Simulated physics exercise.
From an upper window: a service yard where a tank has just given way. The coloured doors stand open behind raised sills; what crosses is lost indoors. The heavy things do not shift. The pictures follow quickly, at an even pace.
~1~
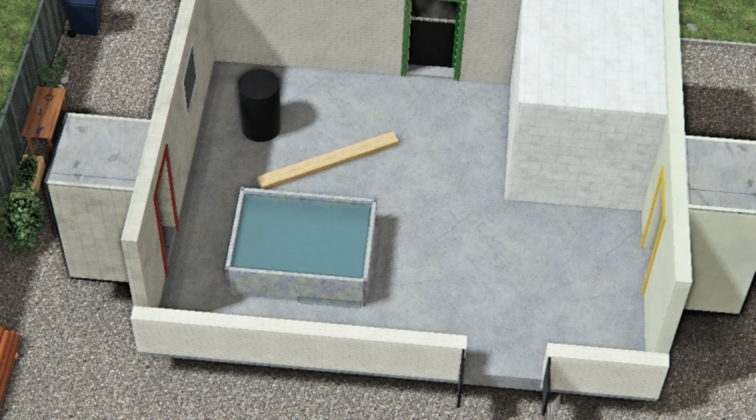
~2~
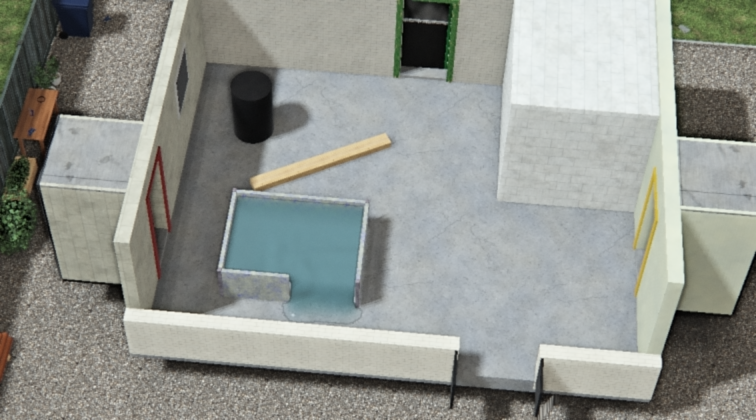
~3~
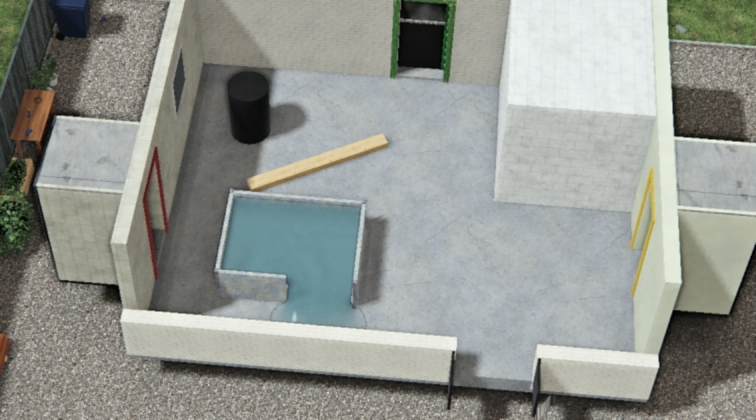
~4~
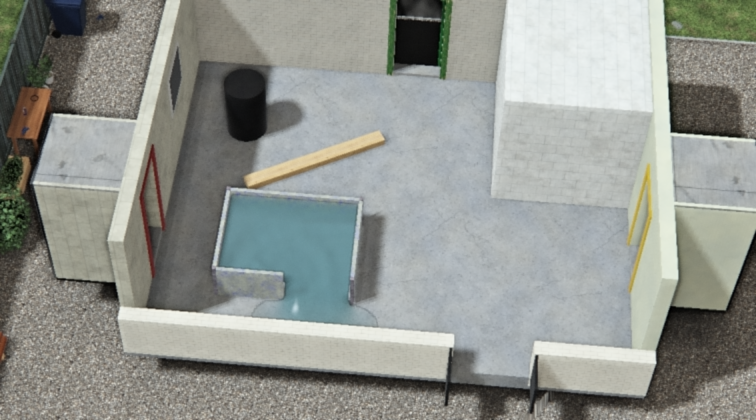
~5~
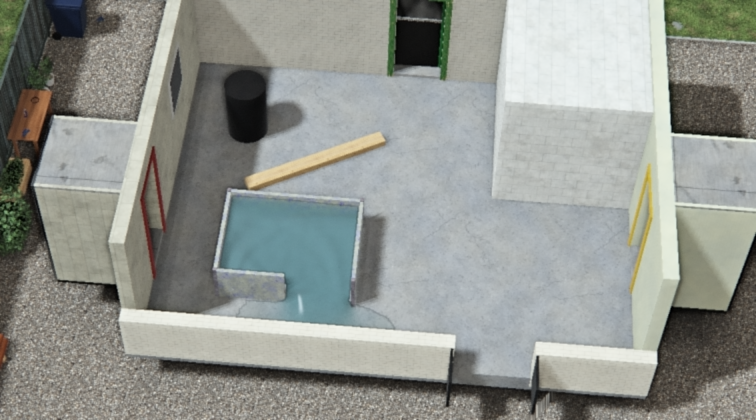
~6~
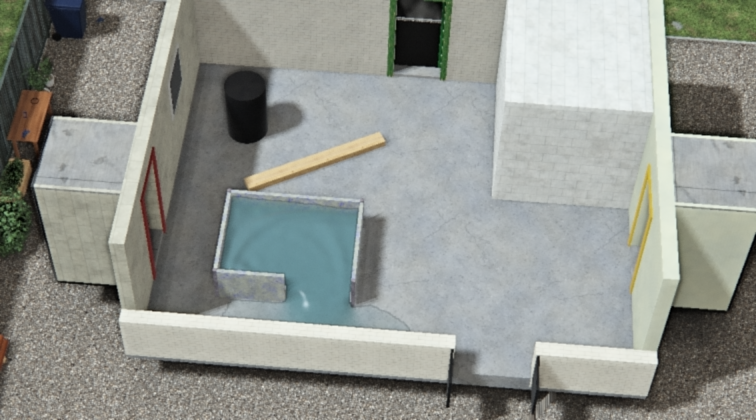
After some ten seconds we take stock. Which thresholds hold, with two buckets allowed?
The red door stays under that; the yellow door takes more than that; the green door stays under that.
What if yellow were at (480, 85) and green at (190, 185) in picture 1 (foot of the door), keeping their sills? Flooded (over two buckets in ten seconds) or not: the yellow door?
Yellow door is under.
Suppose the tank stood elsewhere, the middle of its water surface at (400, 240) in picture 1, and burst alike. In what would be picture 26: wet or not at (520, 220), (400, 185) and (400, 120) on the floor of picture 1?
In that order: No water, clear, free of water.
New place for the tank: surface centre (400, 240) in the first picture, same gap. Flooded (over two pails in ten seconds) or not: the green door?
Then: Green stays under.
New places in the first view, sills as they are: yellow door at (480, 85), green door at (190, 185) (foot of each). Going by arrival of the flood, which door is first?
First comes the door marked red.
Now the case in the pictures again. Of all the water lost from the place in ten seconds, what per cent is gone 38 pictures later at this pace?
Close to 60 %.
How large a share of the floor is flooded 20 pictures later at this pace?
Close to 50 %.
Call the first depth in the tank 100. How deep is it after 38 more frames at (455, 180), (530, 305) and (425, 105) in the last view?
In turn 2, 4 and 0 in a hundred.
A moment on, water covers 15 % of the floor; the red door not reached, the yellow door not reached, the green door not reached.
Next, water covers 30 % of the floor; the red door wet at the sill, nothing in, the yellow door not reached, the green door not reached.
Then, water covers 50 % of the floor; the red door under two buckets in, the yellow door under two buckets in, the green door not reached.
Later, water covers 60 % of the floor; the red door under two buckets in, the yellow door over two buckets in, the green door not reached.
In the end, water covers 95 % of the floor; the red door under two buckets in, the yellow door far over two buckets in, the green door wet at the sill, nothing in.
